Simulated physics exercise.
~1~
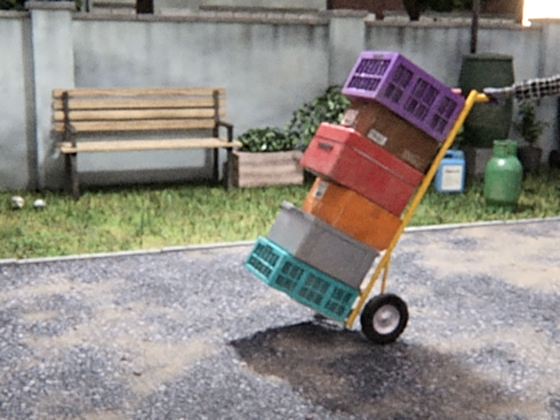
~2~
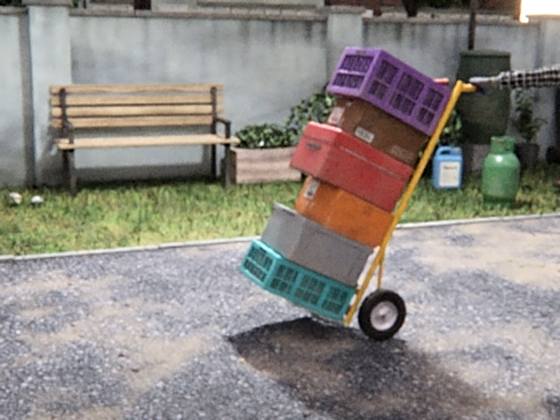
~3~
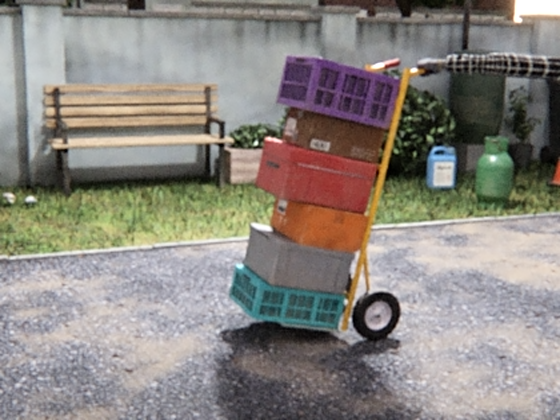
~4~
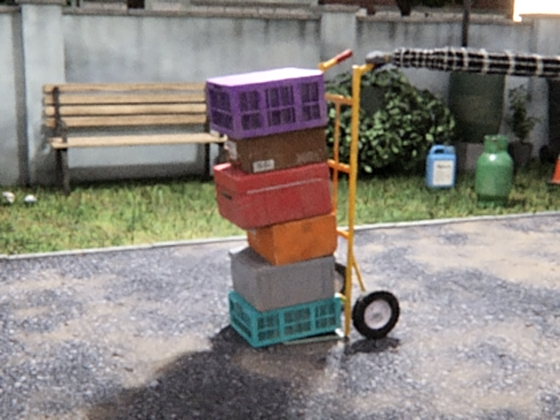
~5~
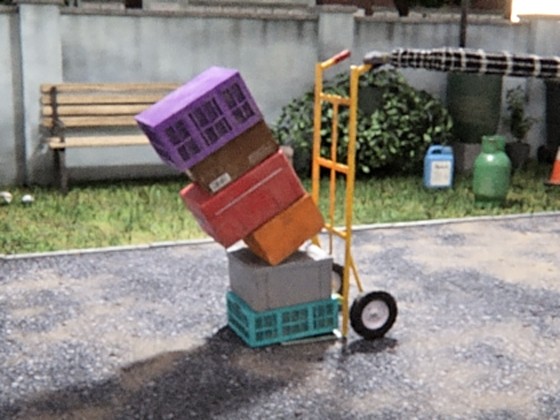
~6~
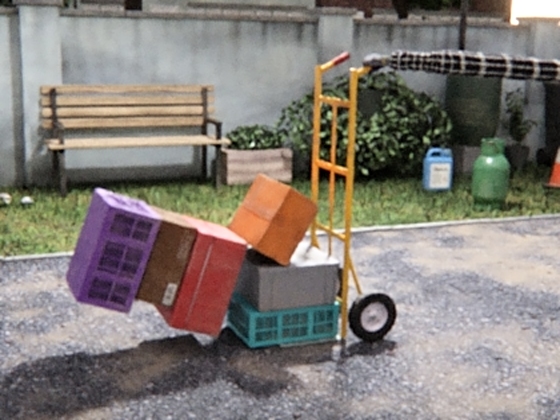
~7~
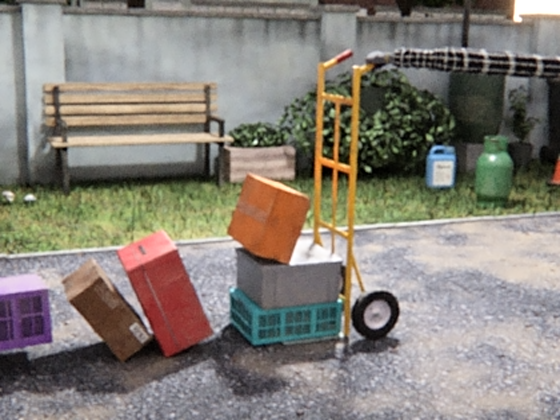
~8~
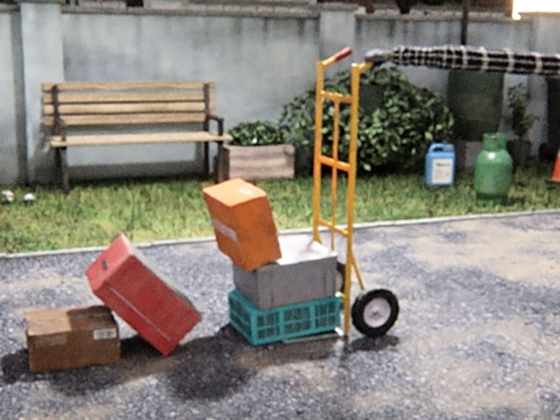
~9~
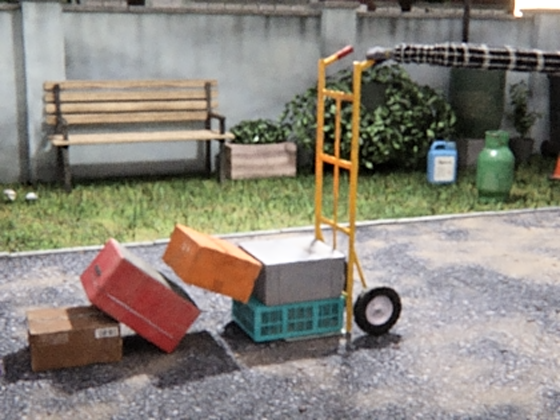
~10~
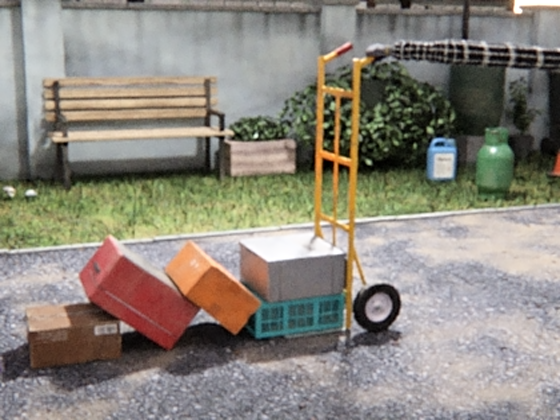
To begin with, a yellow hand truck leans back toward a plaid-sleeved arm at the right, stacked with a turquoise crate, grey tote, orange parcel, red toolbox, brown parcel and purple crate. The arm pushes it forward until it stands upright on the pavement. The upper four items topple to the left, and the purple crate, brown parcel and red toolbox hit the ground while the orange parcel tips on the tote. The purple crate slides out of view. The orange parcel then drops off too, ending against the red toolbox, while the tote and turquoise crate stay stacked.
